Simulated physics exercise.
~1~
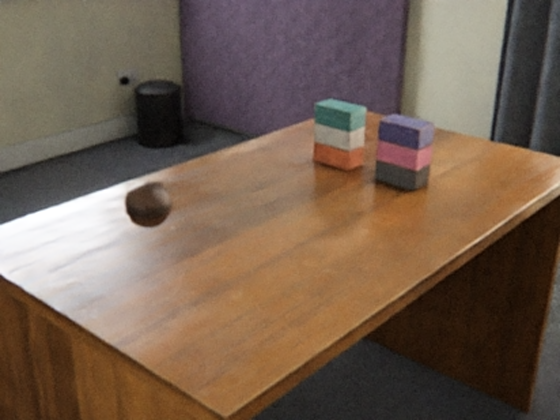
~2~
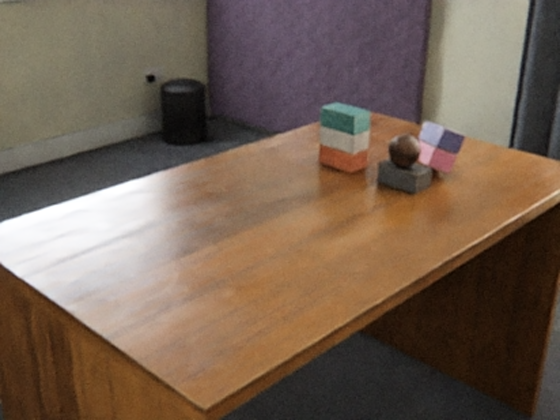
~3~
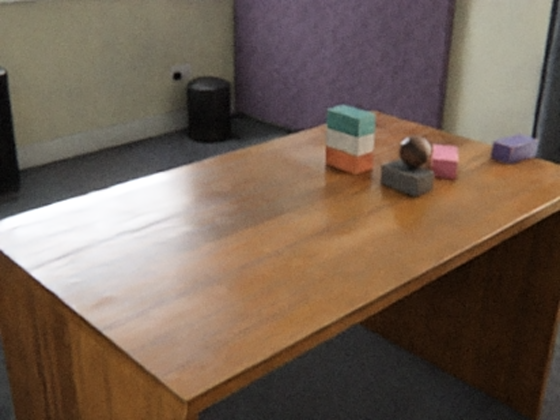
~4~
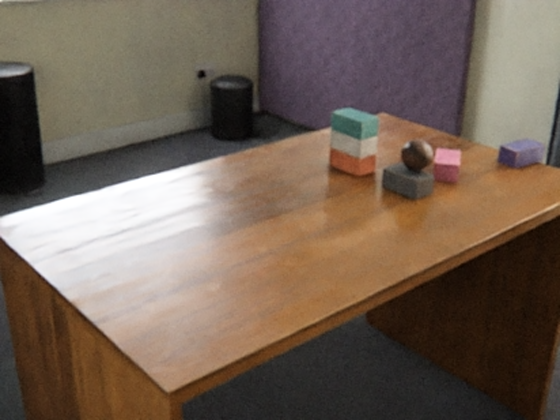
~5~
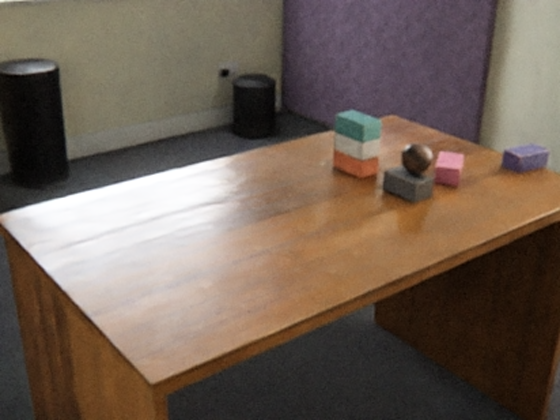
The clip opens on a wooden table holding two short stacks of coloured blocks, with a brown ball in the air above its left side. As the view drifts slowly sideways, the ball flies right and strikes the stack of purple-blue, pink and grey blocks. The top two blocks tip and get knocked off to the right, while the grey block stays put beneath the ball. The pink block lands close by, and the purple-blue one ends up farther right, near the table's edge. At the end, the ball rests on the grey block, and the turquoise, white and orange stack still stands untouched.
